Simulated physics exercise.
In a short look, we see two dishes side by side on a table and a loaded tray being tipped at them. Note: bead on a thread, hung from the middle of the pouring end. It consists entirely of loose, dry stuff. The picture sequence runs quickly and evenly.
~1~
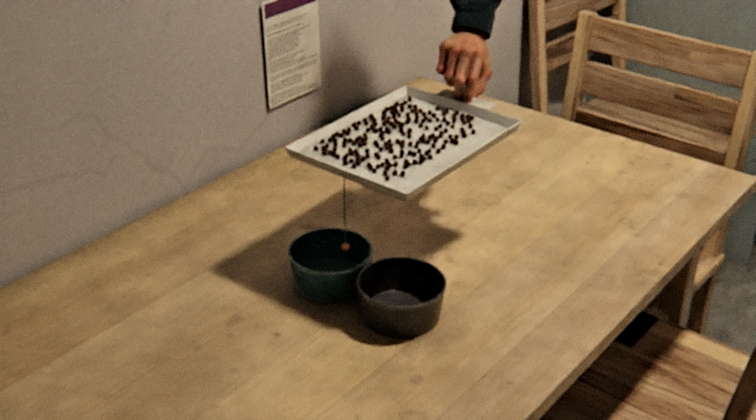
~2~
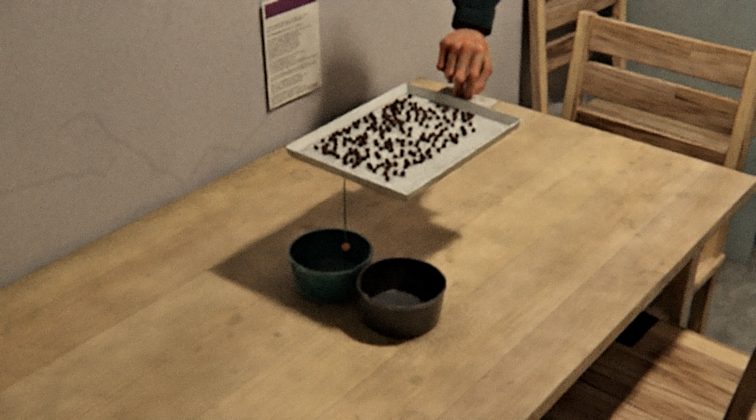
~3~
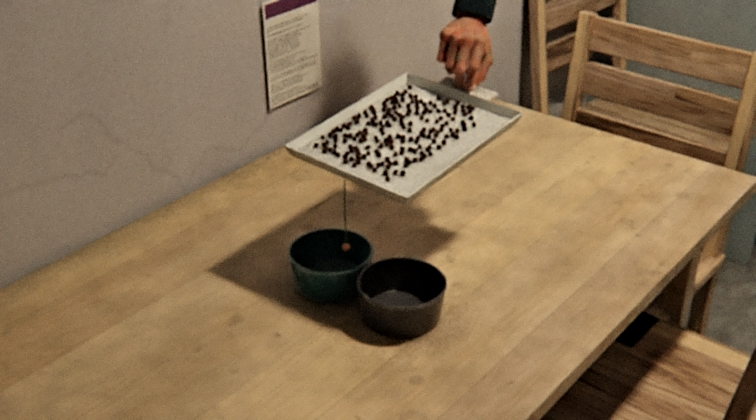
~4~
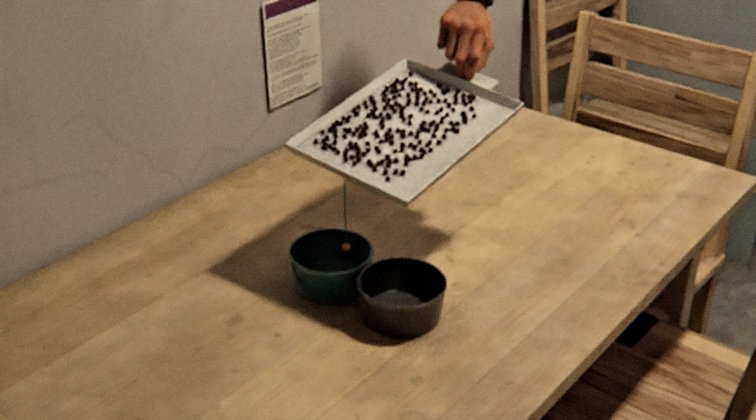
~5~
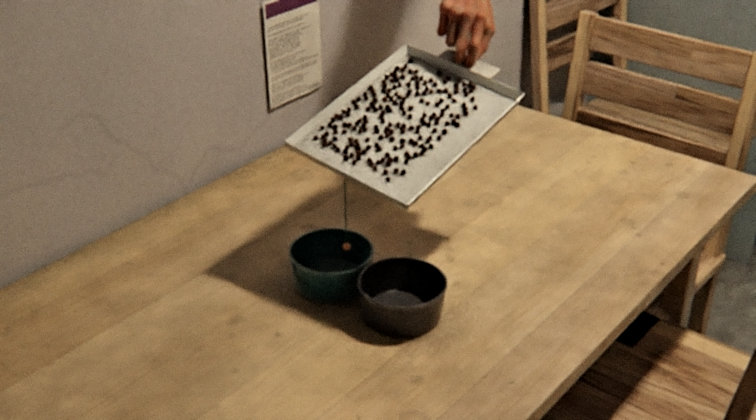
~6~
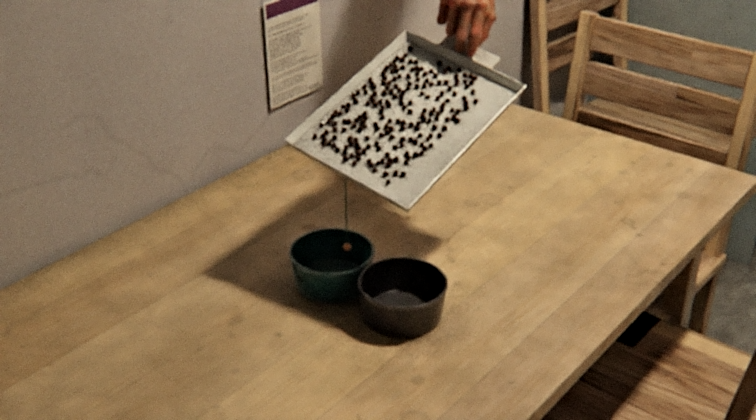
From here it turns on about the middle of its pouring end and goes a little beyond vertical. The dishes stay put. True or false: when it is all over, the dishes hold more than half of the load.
True.
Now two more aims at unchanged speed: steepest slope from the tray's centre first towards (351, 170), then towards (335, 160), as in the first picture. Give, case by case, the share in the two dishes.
First case: 40 %; second case: 40 %.
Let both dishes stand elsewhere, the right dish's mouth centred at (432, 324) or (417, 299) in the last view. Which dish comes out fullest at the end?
So: The one further left first, and the one further right second.
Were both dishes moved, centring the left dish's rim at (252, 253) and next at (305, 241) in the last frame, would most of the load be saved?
Well, the minor share the first time and the bulk the second time.
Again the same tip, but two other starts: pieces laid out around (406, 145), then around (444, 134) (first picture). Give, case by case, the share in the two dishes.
Close to 100 and close to 80 per cent.
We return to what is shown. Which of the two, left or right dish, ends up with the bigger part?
Result: The right of the two takes it.
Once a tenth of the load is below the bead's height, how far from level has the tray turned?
65°.
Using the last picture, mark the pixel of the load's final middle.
Close to (405, 315) in the last picture.
Just after the last frame, tray tipped steeply; roughly two thirds on the tray; about a tenth in the right dish; just a few outside both; roughly a third in the air.
A moment on, tray tipped past a quarter turn; just a few on the tray; the larger part in the right dish; about a tenth outside both; just a few in the air.
Further on, tray tipped past a quarter turn; the larger part in the right dish; about a tenth outside both.
When it is over, tray tipped past a quarter turn; the larger part in the right dish; not one in the left dish; about a tenth outside both.
